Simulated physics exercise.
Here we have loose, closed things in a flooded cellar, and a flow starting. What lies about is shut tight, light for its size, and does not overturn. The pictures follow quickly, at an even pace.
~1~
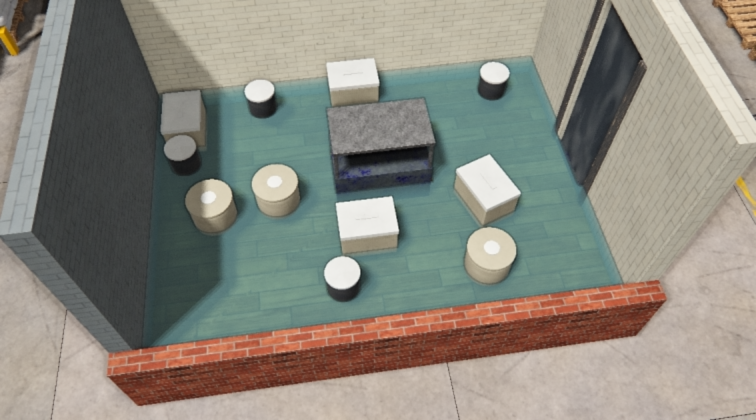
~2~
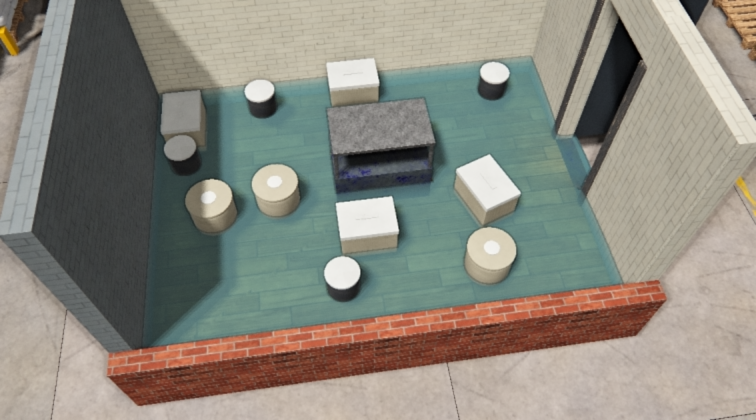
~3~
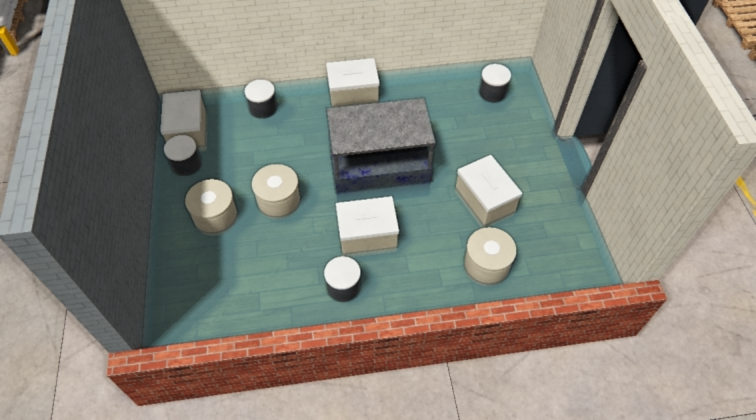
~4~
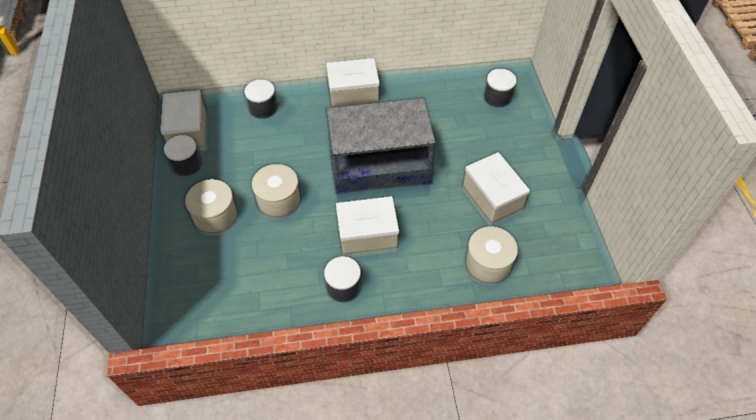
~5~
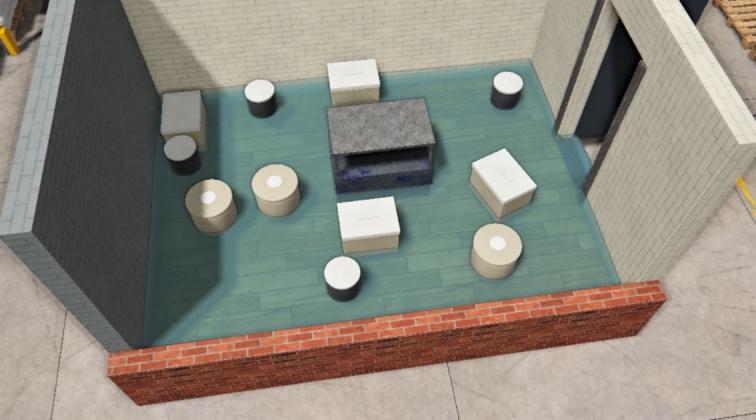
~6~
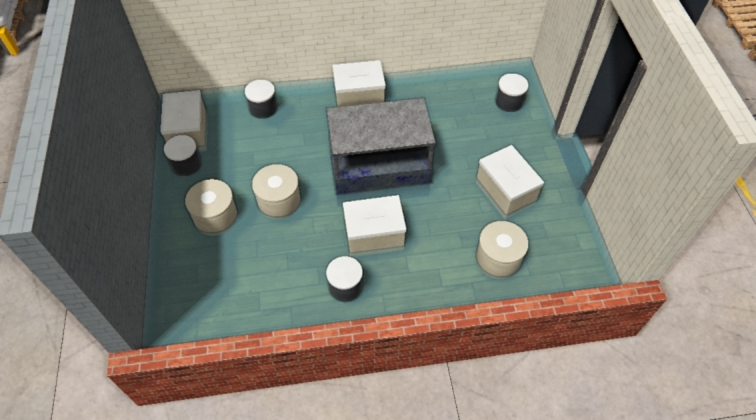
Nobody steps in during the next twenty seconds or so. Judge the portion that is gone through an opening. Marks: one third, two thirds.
Share: One to two thirds.
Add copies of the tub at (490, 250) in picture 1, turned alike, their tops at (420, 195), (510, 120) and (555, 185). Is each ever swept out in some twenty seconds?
In that order: Through, gone, through.
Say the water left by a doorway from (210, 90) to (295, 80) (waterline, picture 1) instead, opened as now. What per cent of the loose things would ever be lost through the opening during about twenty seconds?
Roughly 70 per cent.
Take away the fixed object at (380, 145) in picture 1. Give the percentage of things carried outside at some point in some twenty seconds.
I make it 40 per cent.
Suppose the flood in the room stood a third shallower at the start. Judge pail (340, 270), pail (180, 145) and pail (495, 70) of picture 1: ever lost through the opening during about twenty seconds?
One after the other: Inside, no, washed out.
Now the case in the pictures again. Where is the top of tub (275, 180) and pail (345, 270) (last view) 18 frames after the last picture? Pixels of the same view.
Around (321, 195) and (437, 262).
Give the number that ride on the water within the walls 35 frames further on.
7 of them.
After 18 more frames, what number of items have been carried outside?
It comes to 3.
A moment on, 0 of 11 are out; 11 afloat.
Next, 3 of 11 are out; 8 afloat.
Later, 4 of 11 are out; 7 afloat.
In the end, 5 of 11 are out; 6 afloat.
